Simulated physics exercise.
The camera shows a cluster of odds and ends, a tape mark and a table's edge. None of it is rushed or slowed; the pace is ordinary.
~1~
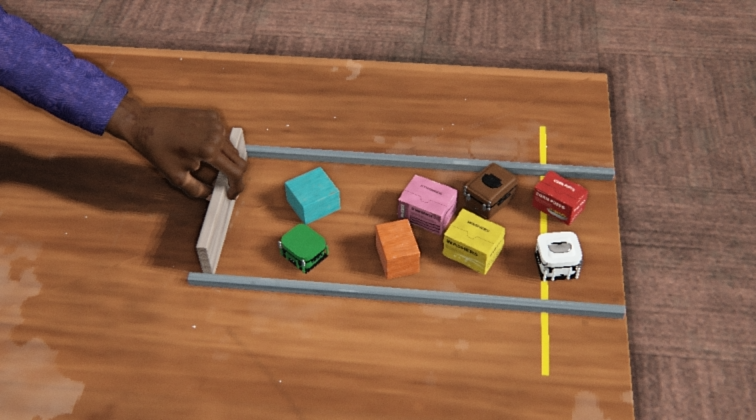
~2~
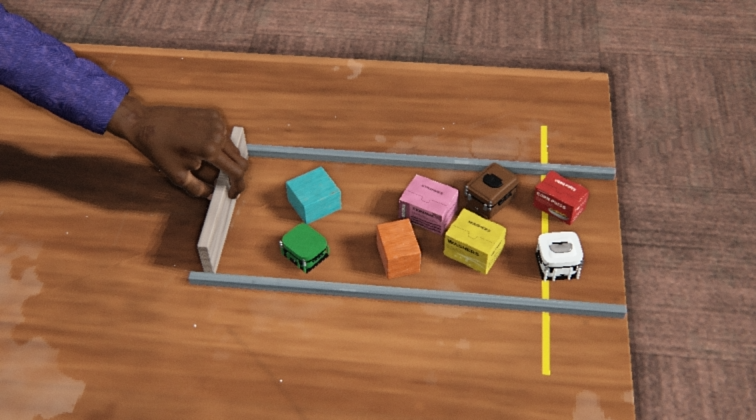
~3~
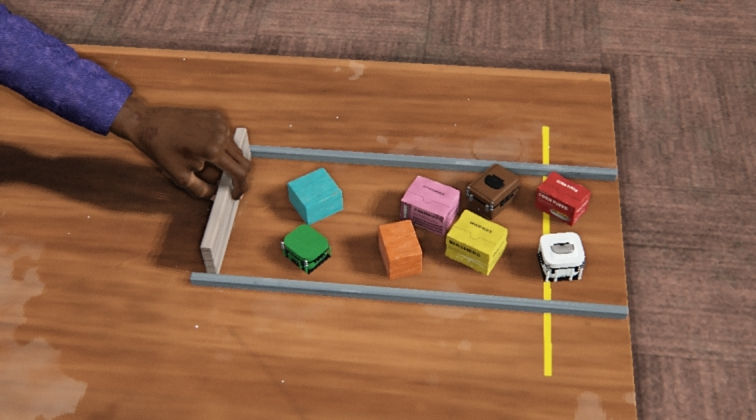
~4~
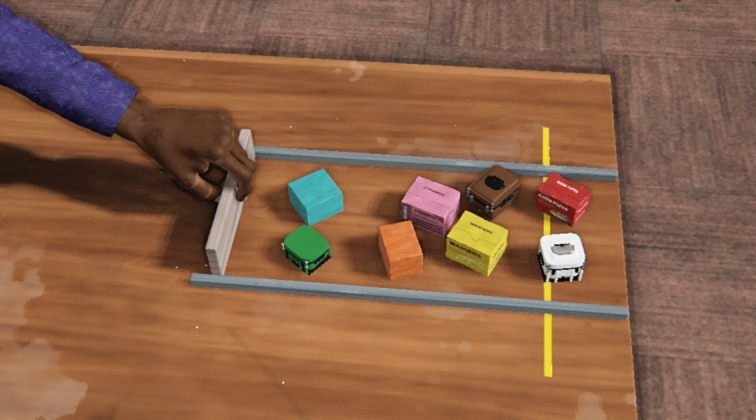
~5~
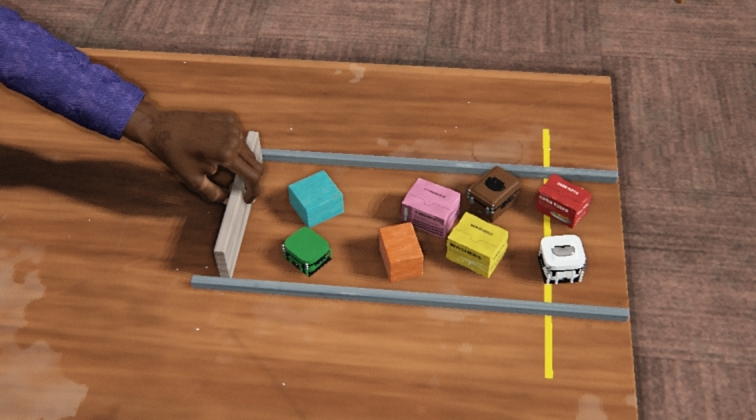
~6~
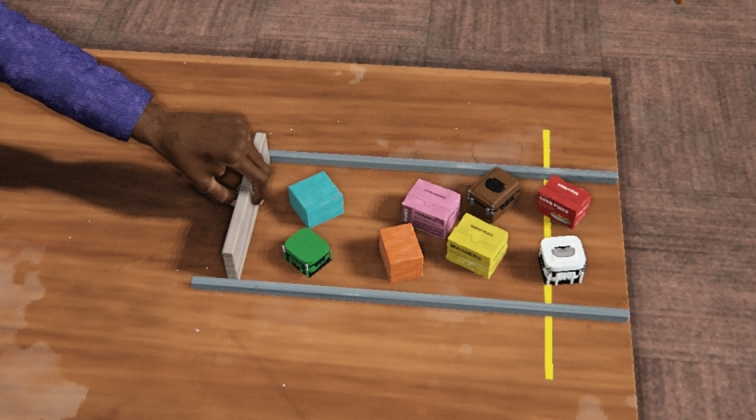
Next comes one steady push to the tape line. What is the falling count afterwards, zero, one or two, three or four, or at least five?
Afterwards the falling count is one or two.
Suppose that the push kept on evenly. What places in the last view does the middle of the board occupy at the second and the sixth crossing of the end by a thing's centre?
It sits around (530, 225) and after that around (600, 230).
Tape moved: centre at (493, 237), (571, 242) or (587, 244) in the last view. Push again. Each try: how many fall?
Tallies in the order asked: 0, 4, 5.
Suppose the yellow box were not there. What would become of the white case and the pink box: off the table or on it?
Looking at the two, the white case ends up below and the pink box stays up top.
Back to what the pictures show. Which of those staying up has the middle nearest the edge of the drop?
Result: Pink box.
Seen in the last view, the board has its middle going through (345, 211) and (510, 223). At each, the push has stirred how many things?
At first I count 3, and then 8.
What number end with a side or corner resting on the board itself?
Contact count: 3.
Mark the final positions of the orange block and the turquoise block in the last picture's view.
The orange block stops around (605, 266); the turquoise block around (570, 228).
A little later, none off yet; red box at rest near (563, 202); white case at rest near (562, 260); brown case at rest near (494, 196).
Next, none off yet; red box at rest near (563, 202); white case shifted a little near (584, 263); brown case shifted a little near (509, 190).
When it is over, the number that fall off is one or two; down, yellow box and white case.
